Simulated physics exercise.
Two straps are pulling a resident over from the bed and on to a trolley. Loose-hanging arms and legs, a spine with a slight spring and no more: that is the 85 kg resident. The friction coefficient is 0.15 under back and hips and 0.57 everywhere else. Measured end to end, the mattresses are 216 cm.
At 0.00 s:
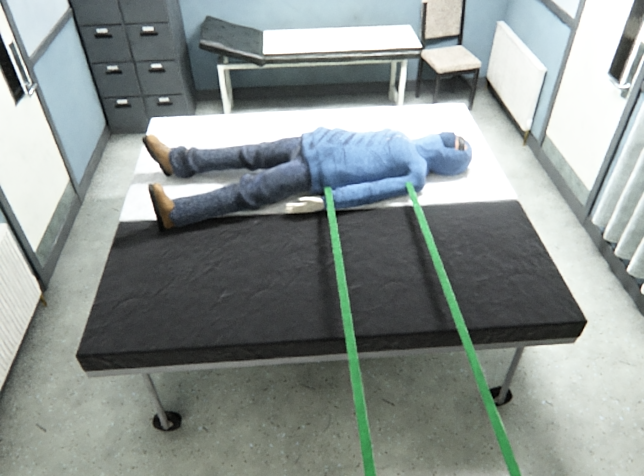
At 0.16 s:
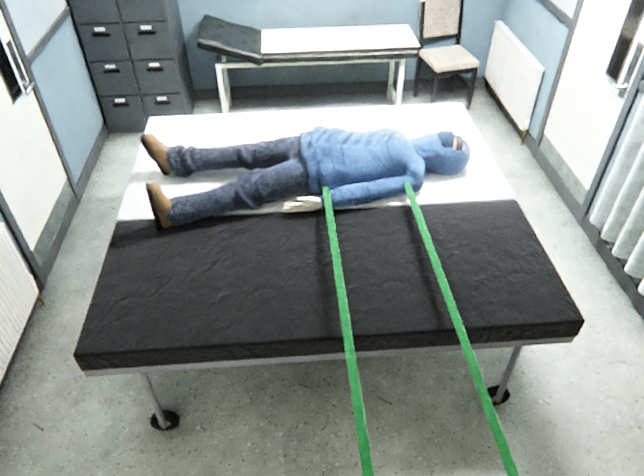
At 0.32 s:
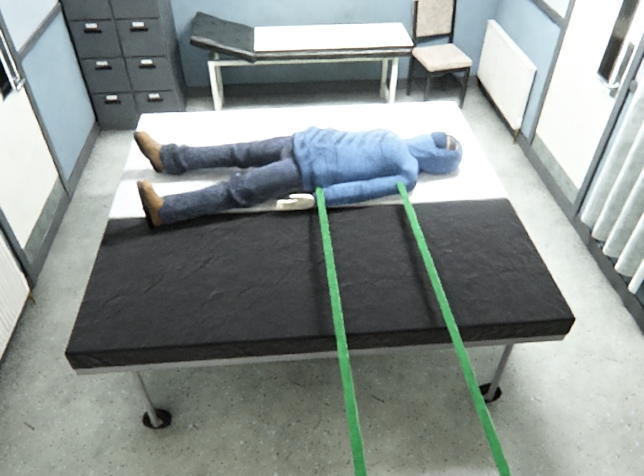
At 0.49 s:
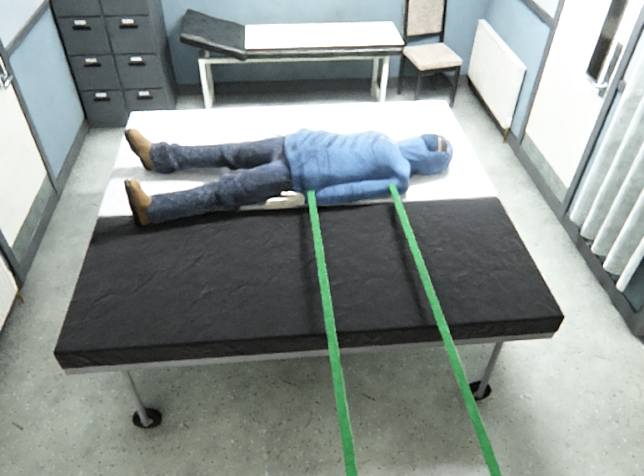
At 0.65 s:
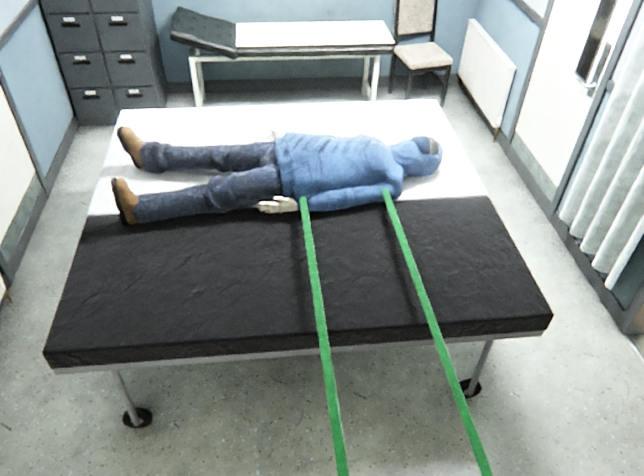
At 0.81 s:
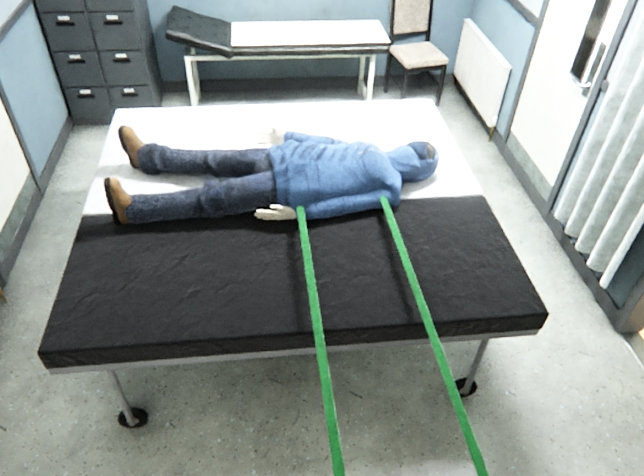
In a clinic-like room, a limp figure in a blue hooded top lay across a white mattress beside a black one, then shifted slightly toward the black side, where two green straps were attached.
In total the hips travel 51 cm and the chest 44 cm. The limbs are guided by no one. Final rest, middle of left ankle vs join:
Across.
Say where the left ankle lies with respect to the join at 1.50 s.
Past it by around 8 cm.
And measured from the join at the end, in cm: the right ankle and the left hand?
Right ankle 32 short, left hand 44 past.
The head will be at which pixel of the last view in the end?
Somewhere about (427, 187) in the last picture.
After 1.00 s the left ankle is 8 cm past the join, near (132, 211) in the last picture's view; the right knee 21 cm short of the join.
After 1.50 s the left ankle is 9 cm past the join, near (138, 214) in the last picture's view.
After 2.00 s the left ankle is 9 cm past the join, near (139, 214) in the last picture's view; the right knee 8 cm short of the join.
At rest, 2.4 s, head crosses the join; left hand crosses the join; right hand stops short of the join; left ankle crosses the join; right ankle stops short of the join; right knee stops short of the join.
